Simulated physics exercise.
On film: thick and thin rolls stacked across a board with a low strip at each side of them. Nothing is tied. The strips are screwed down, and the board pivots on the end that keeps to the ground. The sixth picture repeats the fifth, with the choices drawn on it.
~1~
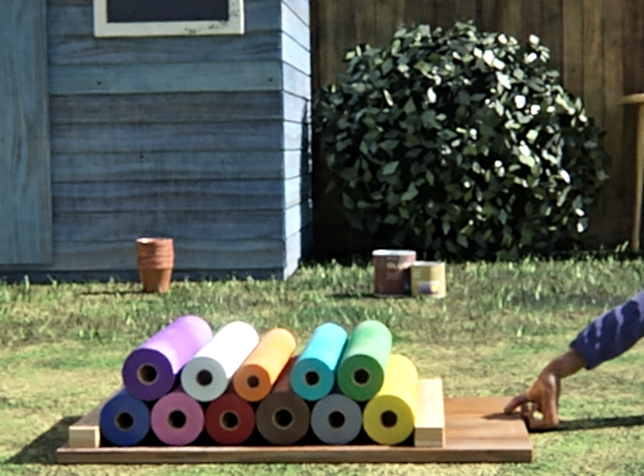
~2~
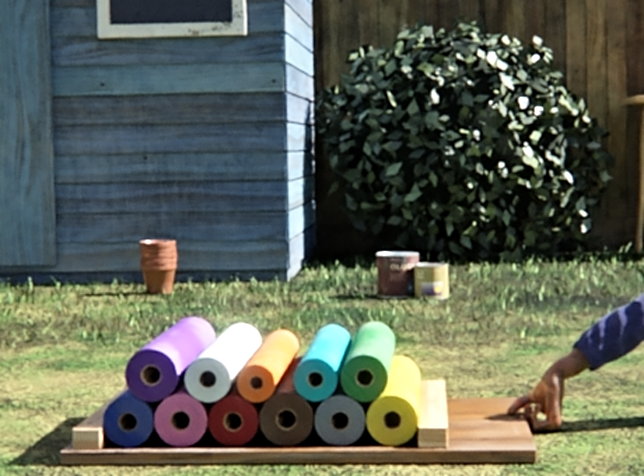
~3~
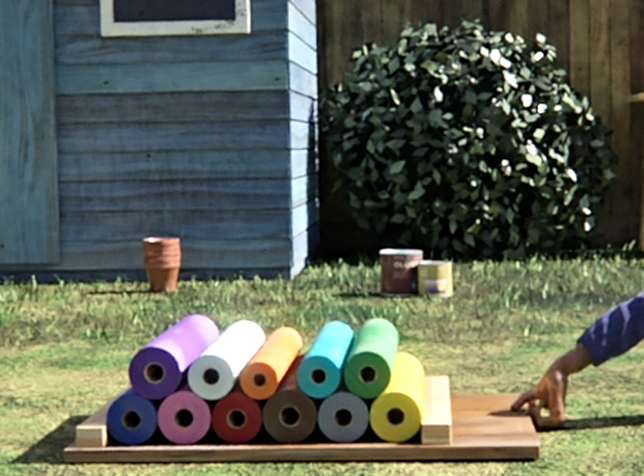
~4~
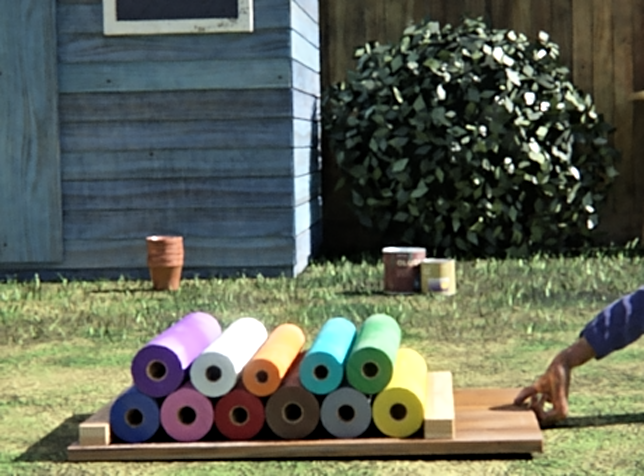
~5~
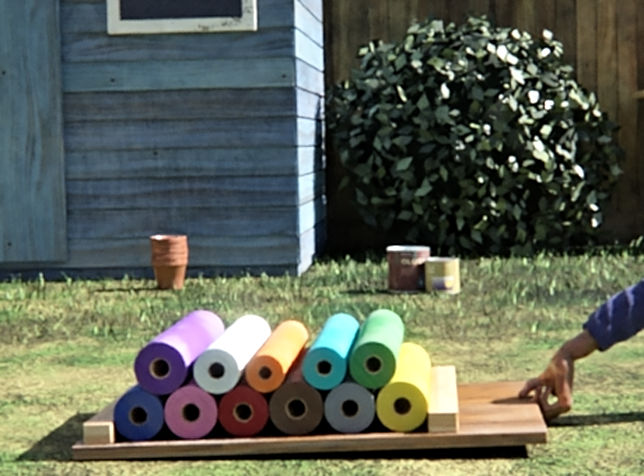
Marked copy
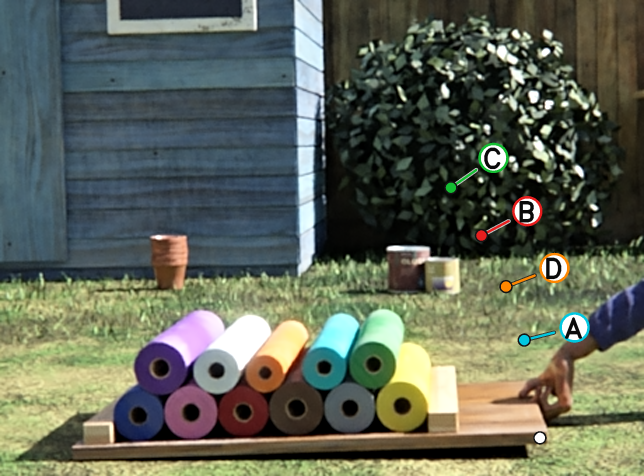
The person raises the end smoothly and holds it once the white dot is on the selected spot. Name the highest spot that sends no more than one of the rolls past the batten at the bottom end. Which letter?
Up to B.
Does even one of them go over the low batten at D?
At D: No.
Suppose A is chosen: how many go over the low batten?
It comes to none.
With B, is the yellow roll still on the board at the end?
Yes, with B.
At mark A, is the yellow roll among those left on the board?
The yellow roll: Yes.
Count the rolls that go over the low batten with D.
The count is none.
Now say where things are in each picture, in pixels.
Grey roll (336, 420); yellow roll (389, 419); turquoise roll (312, 378), in the first picture.
Turquoise roll (316, 379); orange roll (257, 383), in the second picture.
Board (311, 415); grey roll (343, 418); yellow roll (396, 417); pink roll (184, 418), in the third picture.
Board (314, 412); pink roll (187, 415), in the fourth picture.
Board (319, 408); pink roll (191, 413), in the fifth picture.
On the marked copy, A at (524, 340); B at (481, 235); C at (451, 187); D at (506, 287); the white dot at (540, 438).
With B. Early on, board at 16°.
Further on, board at 27°.
At the end, board at 27°, one over the low batten (purple).
As for the rest, A none over the low batten; C five over the low batten; D none over the low batten.
